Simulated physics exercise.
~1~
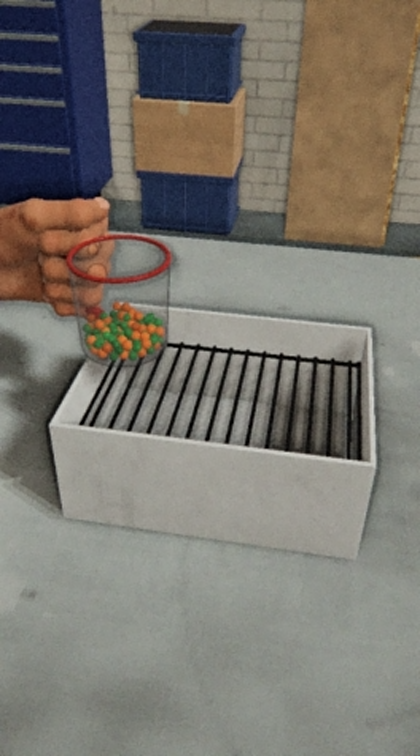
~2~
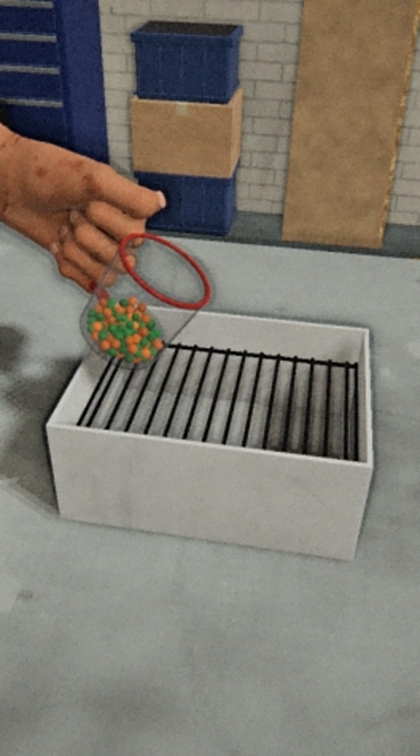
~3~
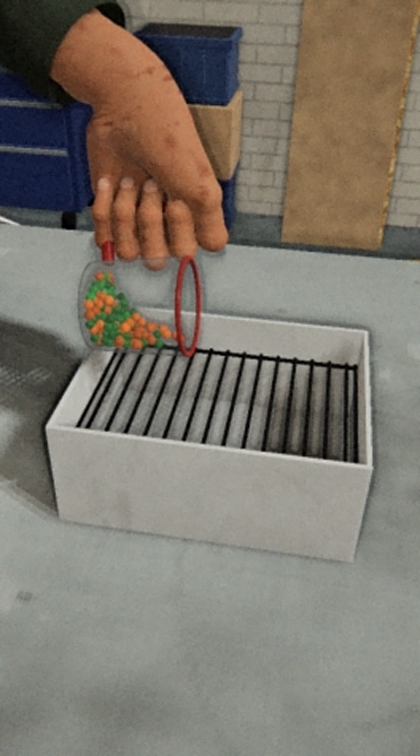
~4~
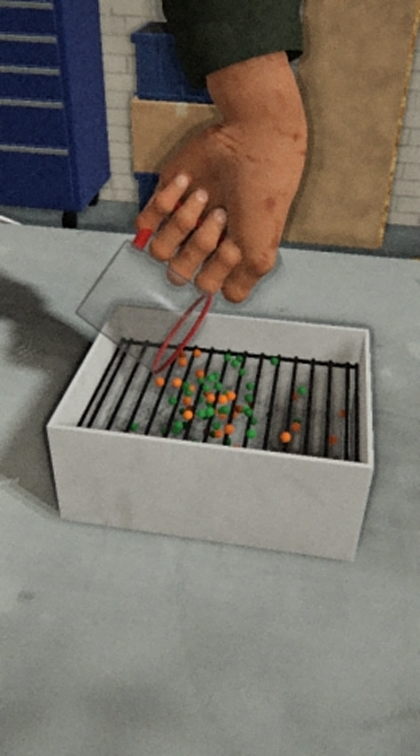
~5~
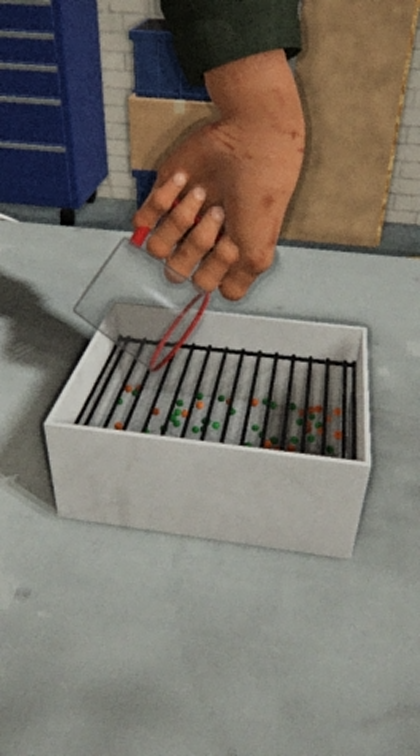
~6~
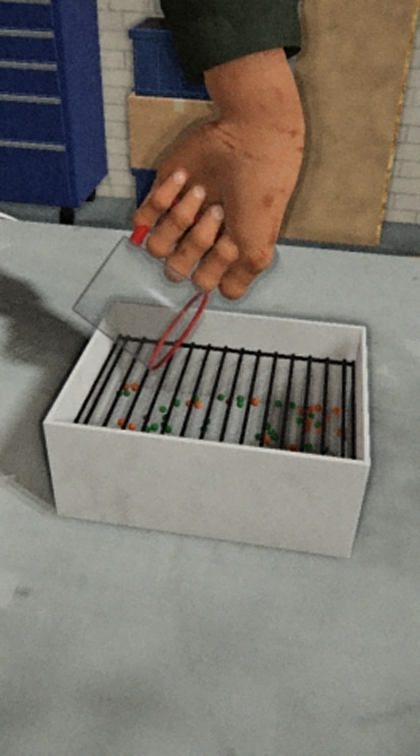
In this clip, a hand tilts a clear, red-rimmed cup of small orange and green pieces until it is tipped upside down over a pale box with a black wire rack. The pieces spill across the wires and drop through, and all of both colours end up beneath the rack.
